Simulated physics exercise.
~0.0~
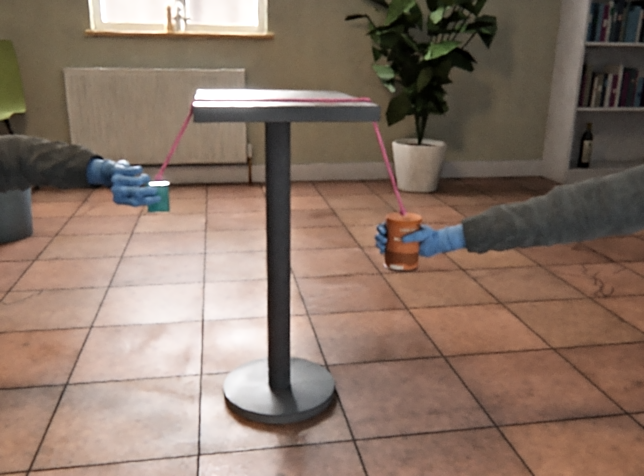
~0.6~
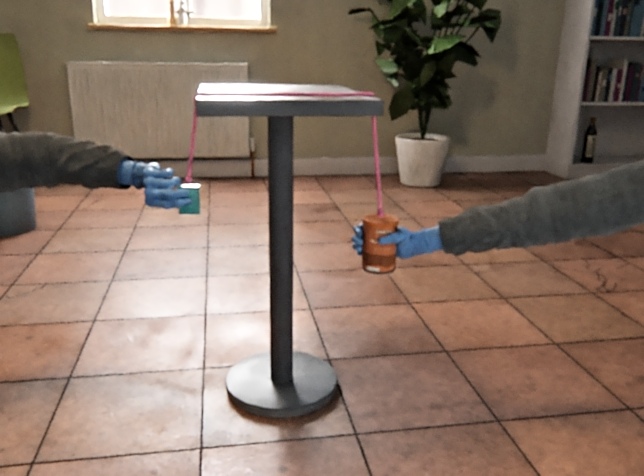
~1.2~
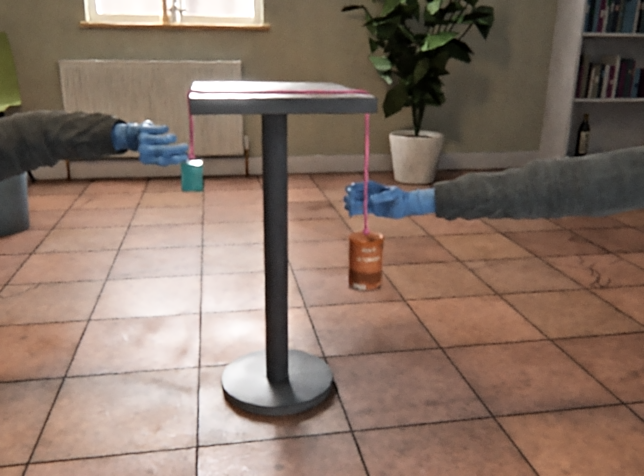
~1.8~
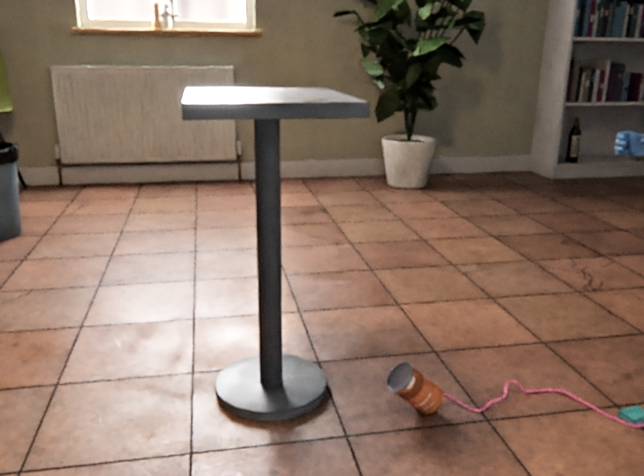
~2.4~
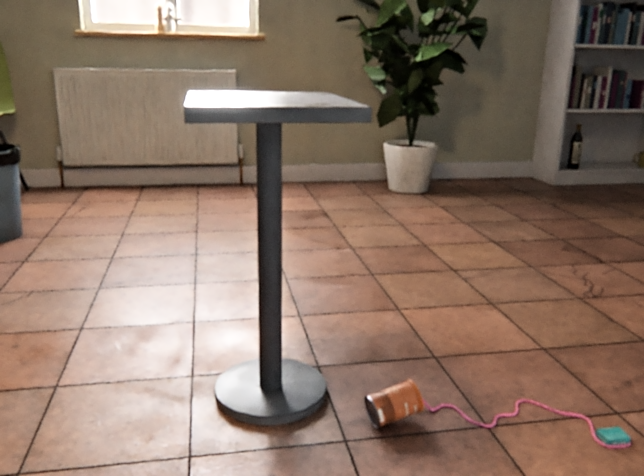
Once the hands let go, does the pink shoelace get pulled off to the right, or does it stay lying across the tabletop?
The shoelace is pulled off to the right, and it ends up on the floor with the tin and the little teal box.
